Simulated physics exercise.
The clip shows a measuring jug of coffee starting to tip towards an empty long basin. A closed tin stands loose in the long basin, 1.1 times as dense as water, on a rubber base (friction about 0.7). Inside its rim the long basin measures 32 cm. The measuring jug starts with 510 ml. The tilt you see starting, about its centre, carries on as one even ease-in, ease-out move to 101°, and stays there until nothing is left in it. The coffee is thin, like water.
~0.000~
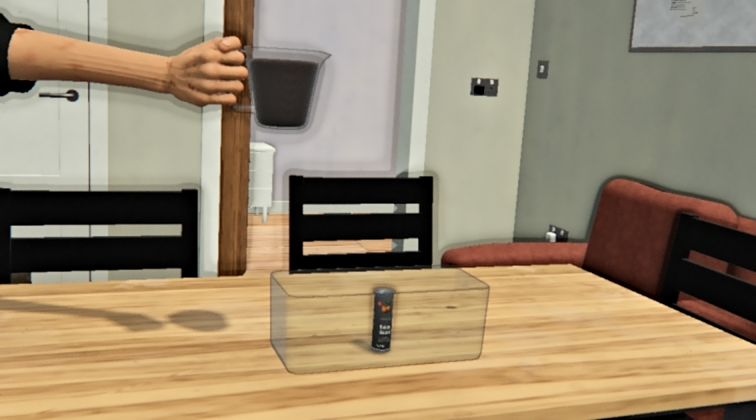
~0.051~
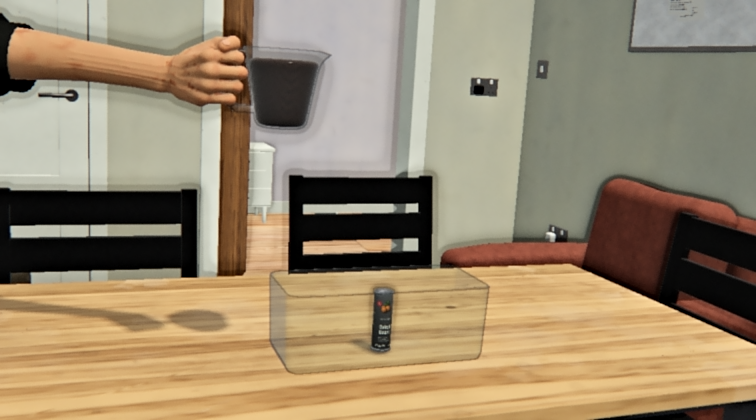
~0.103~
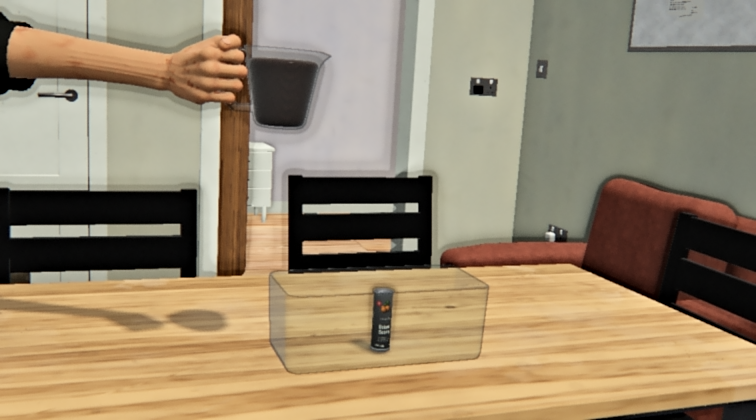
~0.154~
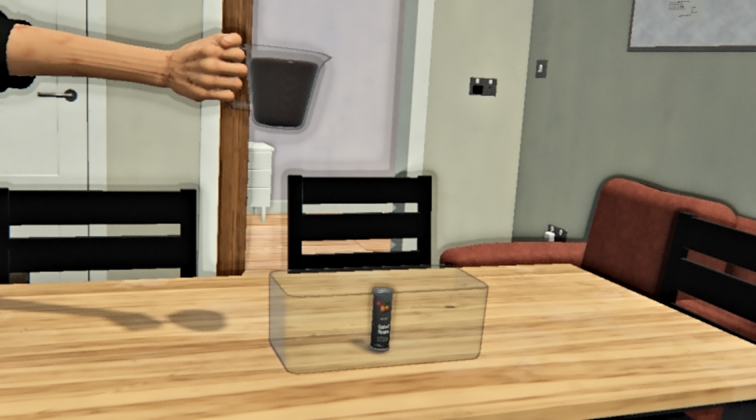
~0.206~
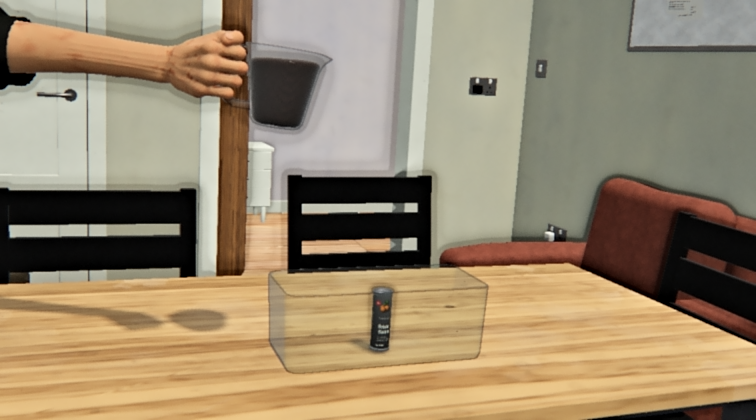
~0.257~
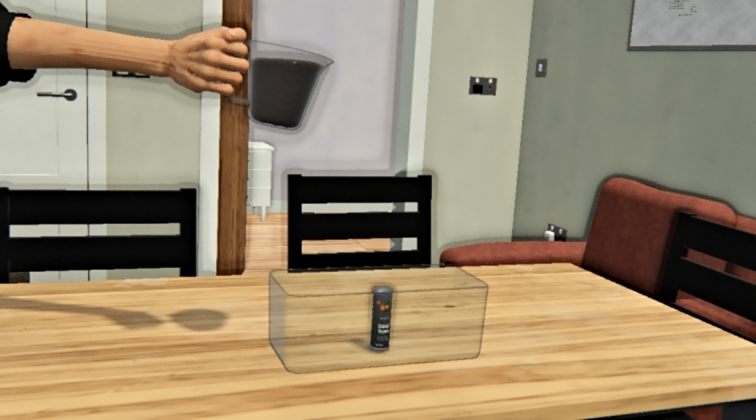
In a room with a wooden table, a hand at the left holds a clear jug of dark liquid above and behind a transparent basin containing a small upright tin, then tilts the jug slightly to the right.
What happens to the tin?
It falls.
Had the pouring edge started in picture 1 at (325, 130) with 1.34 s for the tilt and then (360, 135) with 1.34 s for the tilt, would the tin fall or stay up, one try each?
First it topples; then it keeps standing.
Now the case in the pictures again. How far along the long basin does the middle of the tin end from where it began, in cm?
Some 8.0 cm.
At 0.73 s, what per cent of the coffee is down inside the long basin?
Some 2 per cent.
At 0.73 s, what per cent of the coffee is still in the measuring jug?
About 76 per cent.
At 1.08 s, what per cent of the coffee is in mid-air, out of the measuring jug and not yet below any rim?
About 34 per cent.
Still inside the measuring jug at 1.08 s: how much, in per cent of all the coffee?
About 22 per cent.
By 0.73 s the tilt is 58° and 76 per cent is still to pour; the tin stands where it began.
By 1.08 s the tilt is 92° and 21 per cent is still to pour; the tin stands where it began.
By 1.44 s the tilt is 101° and 0 per cent is still to pour; the tin leans 15°.
By 1.84 s the tilt is 101° and 0 per cent is still to pour; the tin lies on its side.
At rest the tin lies on its side.
